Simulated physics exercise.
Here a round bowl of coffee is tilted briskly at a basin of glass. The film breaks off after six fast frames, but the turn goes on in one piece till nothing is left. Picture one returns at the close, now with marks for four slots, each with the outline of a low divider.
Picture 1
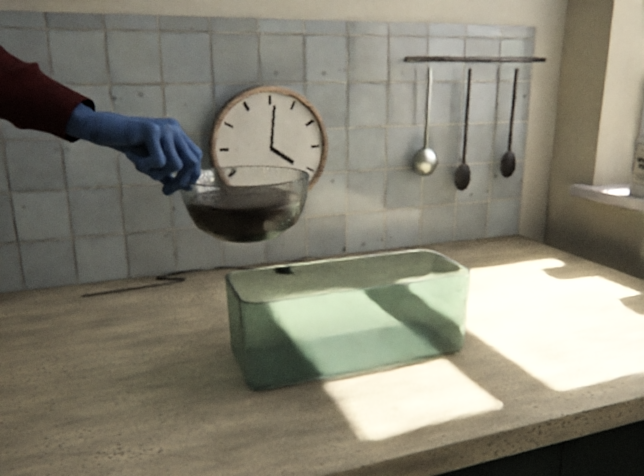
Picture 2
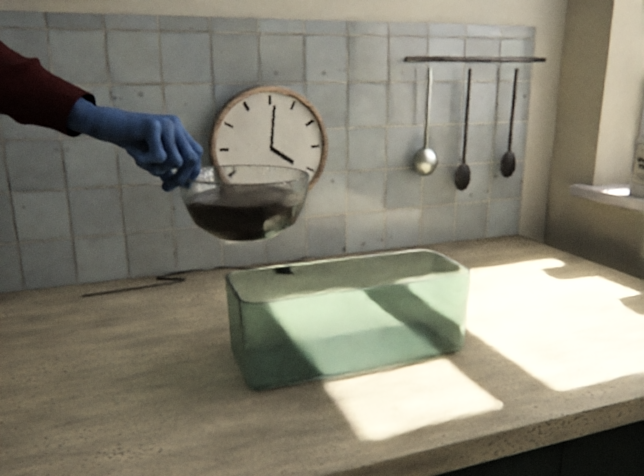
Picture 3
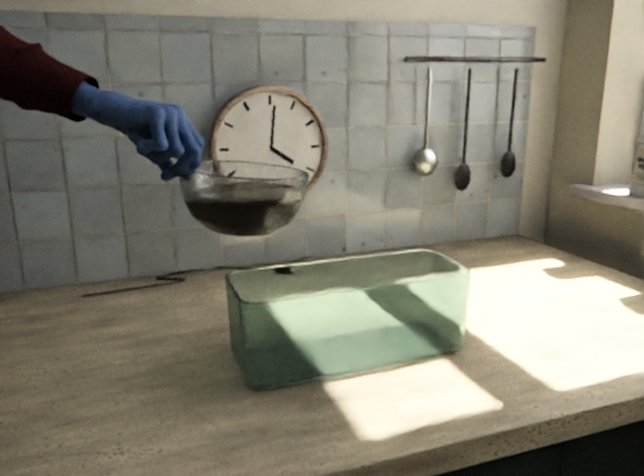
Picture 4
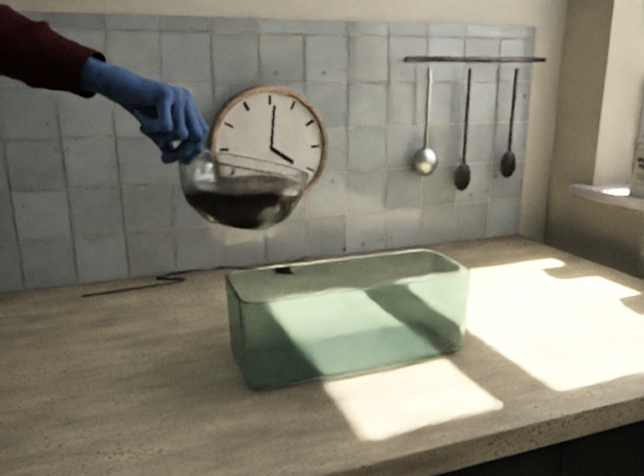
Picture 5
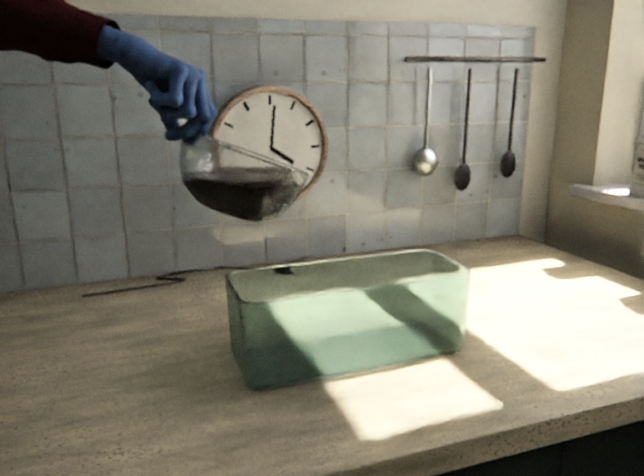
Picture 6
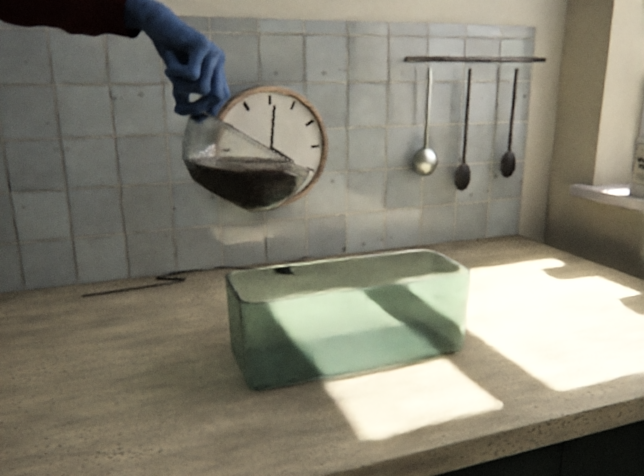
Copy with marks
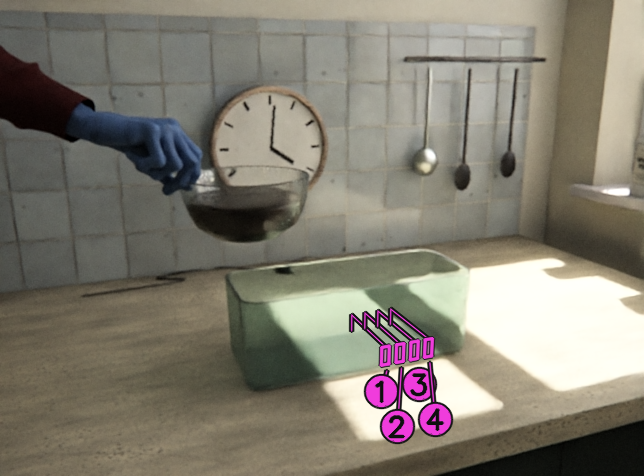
A blue-gloved hand tilts a round glass bowl of dark liquid above a glass basin.
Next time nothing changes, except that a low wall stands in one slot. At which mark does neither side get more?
2 works best here.
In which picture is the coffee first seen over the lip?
In picture 6.
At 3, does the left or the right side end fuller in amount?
The left side.
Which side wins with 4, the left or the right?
The left one.
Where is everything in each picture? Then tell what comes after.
Upright, lip at (303, 171); basin from (246, 388) to (461, 348); nothing has left yet, in the first frame.
Upright, lip at (303, 171); nothing has left yet, in the second frame.
Tipped about 6°, lip at (303, 171); nothing has left yet, in the third frame.
Tipped about 12°, lip at (303, 171); nothing has left yet, in the fourth frame.
Tipped about 21°, lip at (303, 171); nothing has left yet, in the fifth frame.
Tipped about 32°, lip at (303, 171); coffee is over the lip, down to (303, 171), in the sixth frame.
On the marked copy, 1 at (386, 370); 2 at (401, 368); 3 at (415, 365); 4 at (429, 362).
For slot 1, about 34 % ends left of the wall and 65 % right of it.
For slot 2, about 48 % ends left of the wall and 50 % right of it.
For slot 3, about 74 % ends left of the wall and 25 % right of it.
For slot 4, about 83 % ends left of the wall and 15 % right of it.
